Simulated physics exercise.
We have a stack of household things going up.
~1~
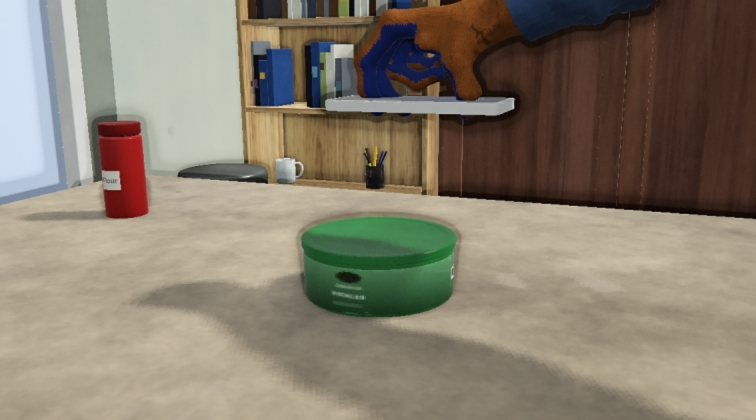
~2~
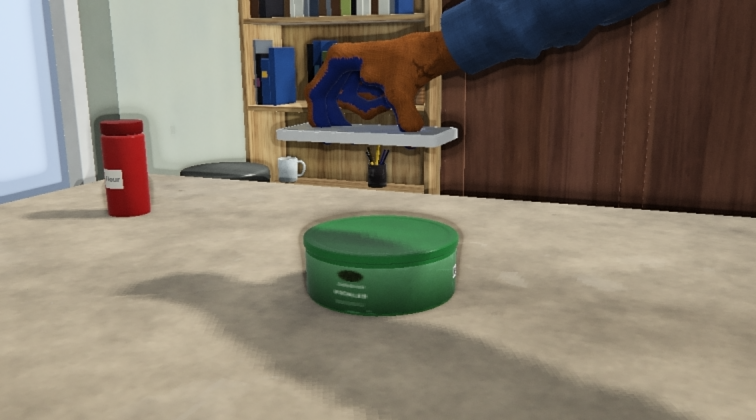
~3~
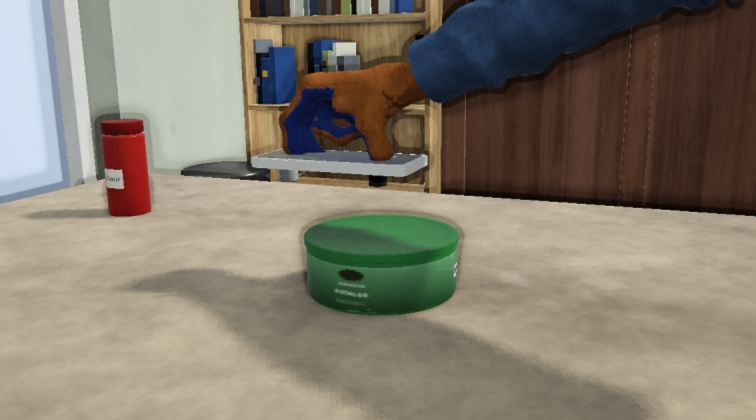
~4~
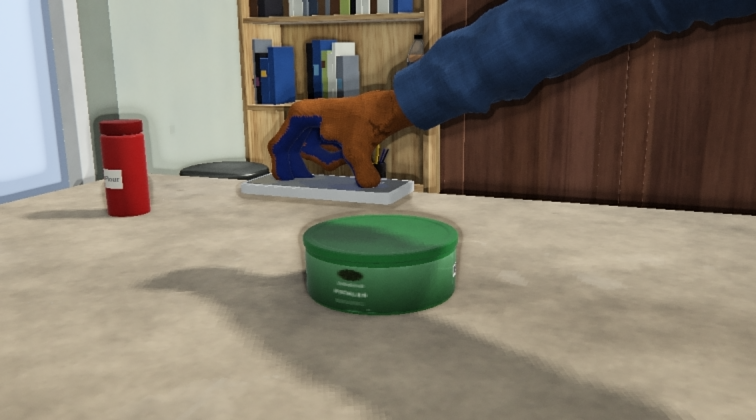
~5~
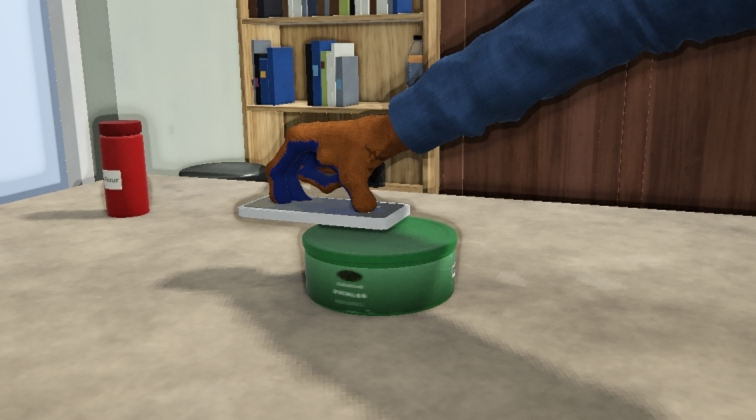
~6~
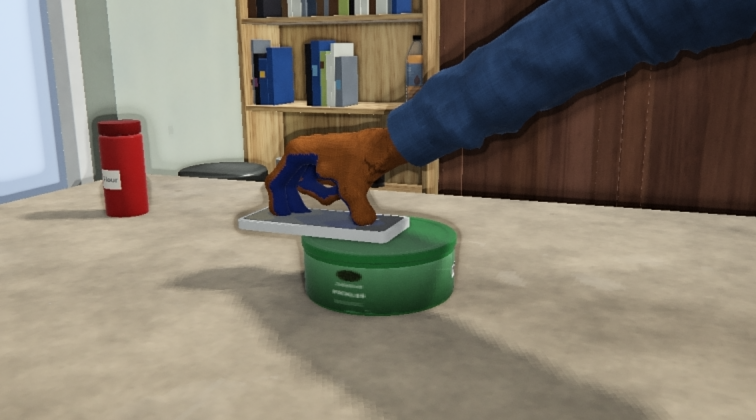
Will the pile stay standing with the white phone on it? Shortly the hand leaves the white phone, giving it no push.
Safe.
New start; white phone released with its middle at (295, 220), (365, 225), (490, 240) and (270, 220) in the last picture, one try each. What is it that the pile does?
The pile goes down on try one, does not fall on try two, goes down on try three and goes down on try four.
Then, 0.20 s on from there, no change.
Then, 0.60 s on from there, white phone resting near (324, 223).
In the end, all 3 unmoved. At the end, from the last picture's camera, white phone near (324, 223). The pile stays up.
